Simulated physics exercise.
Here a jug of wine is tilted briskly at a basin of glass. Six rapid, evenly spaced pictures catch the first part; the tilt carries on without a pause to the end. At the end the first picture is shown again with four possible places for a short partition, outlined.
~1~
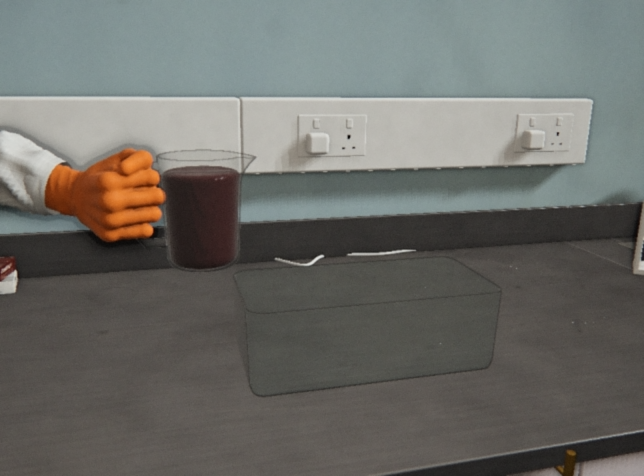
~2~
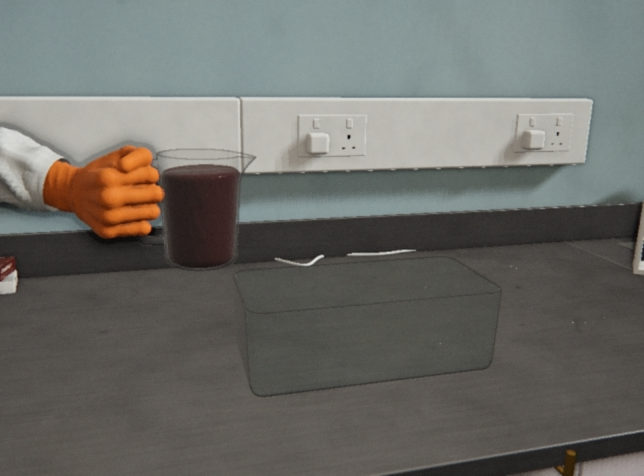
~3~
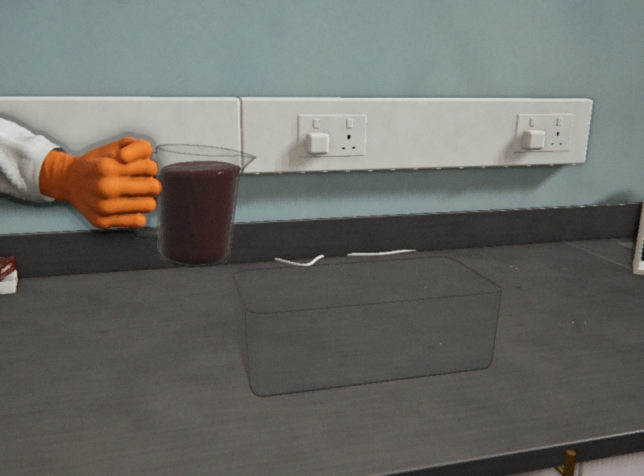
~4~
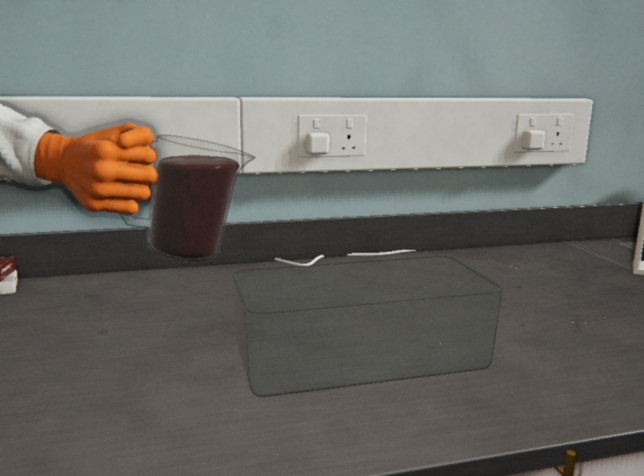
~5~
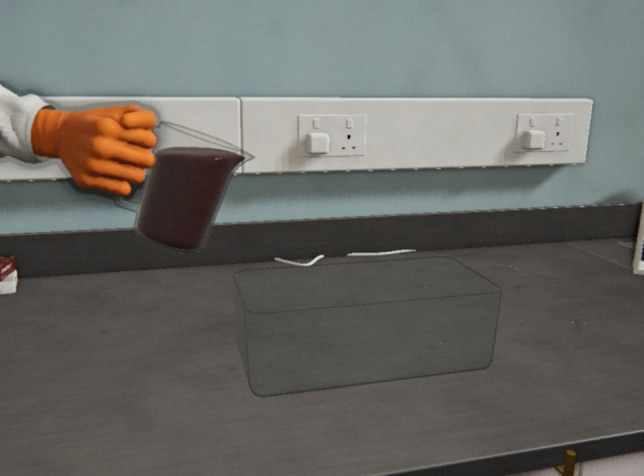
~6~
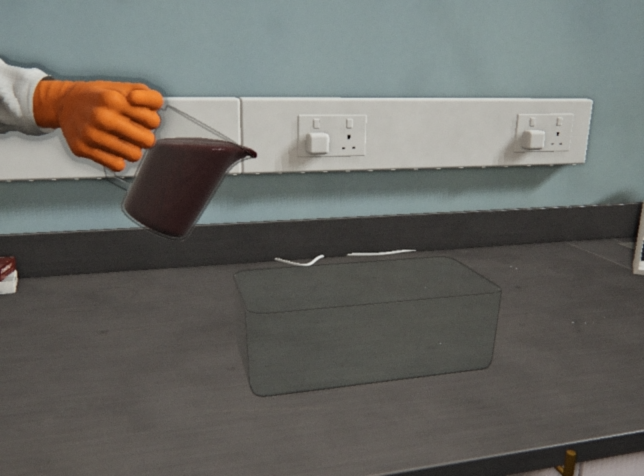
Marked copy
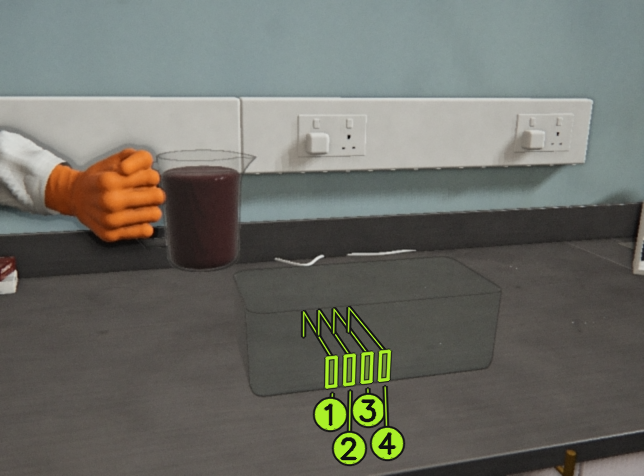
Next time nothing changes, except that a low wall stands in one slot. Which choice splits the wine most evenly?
Slot 3 does it best.
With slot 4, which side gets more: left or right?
The left one.
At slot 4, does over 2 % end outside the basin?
Yes.
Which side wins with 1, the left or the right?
More ends on the right.
In lime, 1 at (332, 393); 2 at (350, 391); 3 at (367, 389); 4 at (385, 386).
If 1 is chosen, about 7 % ends left of the wall and 90 % right of it; 3 % is lost outside.
If 2 is chosen, about 16 % ends left of the wall and 81 % right of it; 3 % is lost outside.
If 3 is chosen, about 54 % ends left of the wall and 43 % right of it; 3 % is lost outside.
If 4 is chosen, about 85 % ends left of the wall and 9 % right of it; 6 % is lost outside.
